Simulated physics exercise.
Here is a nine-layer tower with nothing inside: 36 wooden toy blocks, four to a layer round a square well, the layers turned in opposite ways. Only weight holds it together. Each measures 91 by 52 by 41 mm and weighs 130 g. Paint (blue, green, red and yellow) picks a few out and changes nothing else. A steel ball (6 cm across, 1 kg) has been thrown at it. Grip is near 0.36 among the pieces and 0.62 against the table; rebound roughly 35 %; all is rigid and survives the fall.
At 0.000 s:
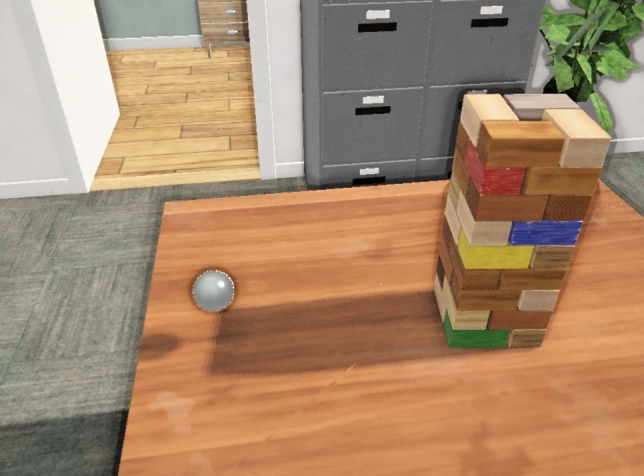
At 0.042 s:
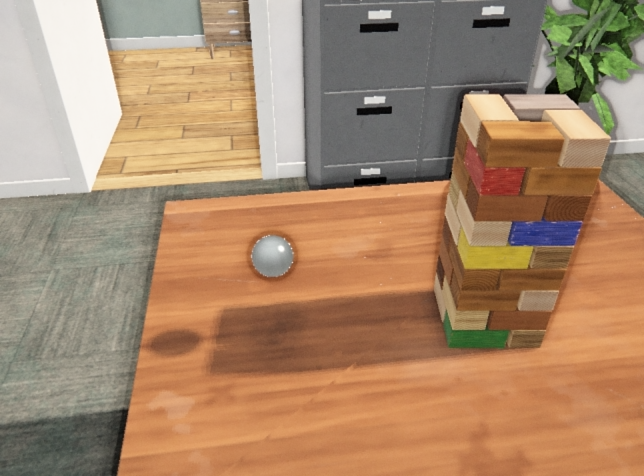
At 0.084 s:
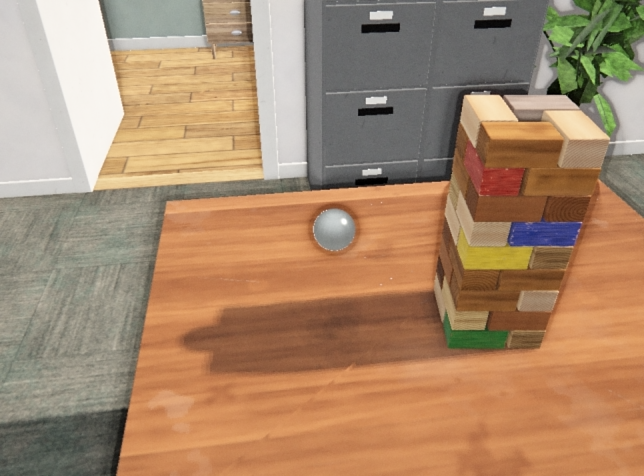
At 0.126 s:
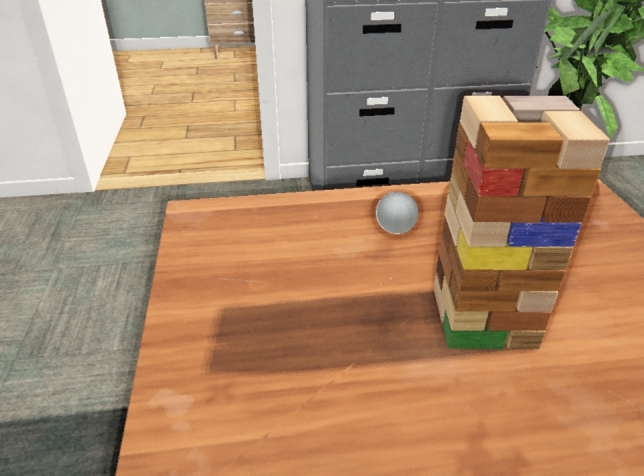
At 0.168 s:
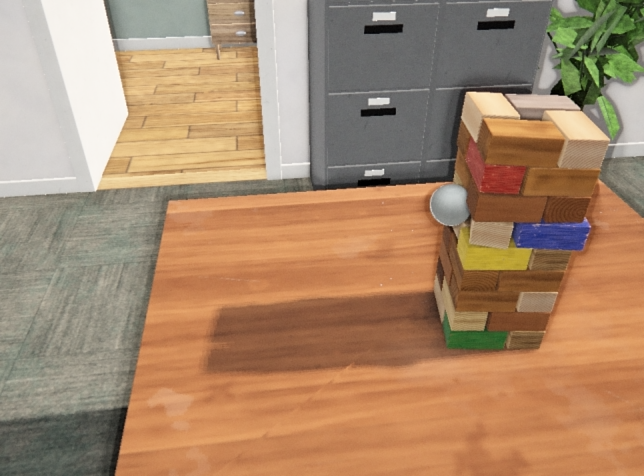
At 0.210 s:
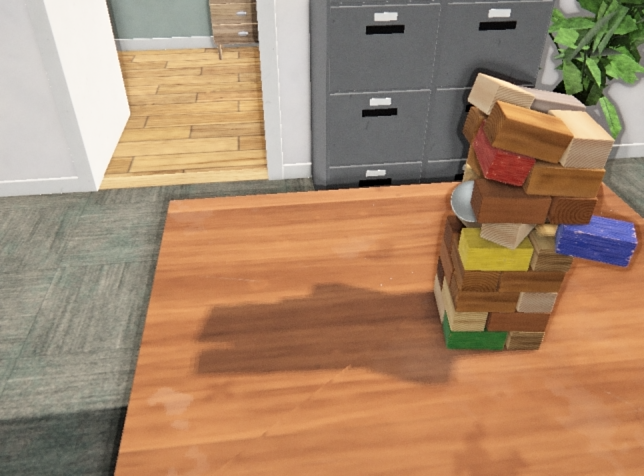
A tower of wooden blocks stood on a table as a steel ball flew in from the left and struck its side, pushing a blue block out to the right and tilting the upper blocks.
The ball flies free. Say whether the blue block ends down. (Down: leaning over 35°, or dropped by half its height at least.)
In the end the blue block comes down.
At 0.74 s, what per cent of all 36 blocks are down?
At that moment 45 per cent.
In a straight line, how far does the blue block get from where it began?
Some 30 cm.
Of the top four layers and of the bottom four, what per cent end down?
From the top 90, from the bottom 0 per cent.
By 0.44 s, ball still moving; 8 of the 36 blocks down; blue block tilted 39°, 17 cm lower; red block tilted 22°.
By 0.74 s, ball still moving; 16 of the 36 blocks down; blue block on its side; red block upside down.
When it is over (1.5 s), ball rolling away; 16 of the 36 blocks down; blue block on its side; red block upside down; yellow block moved 13 mm. In pixels of the last frame, middles, red block near (506, 180).
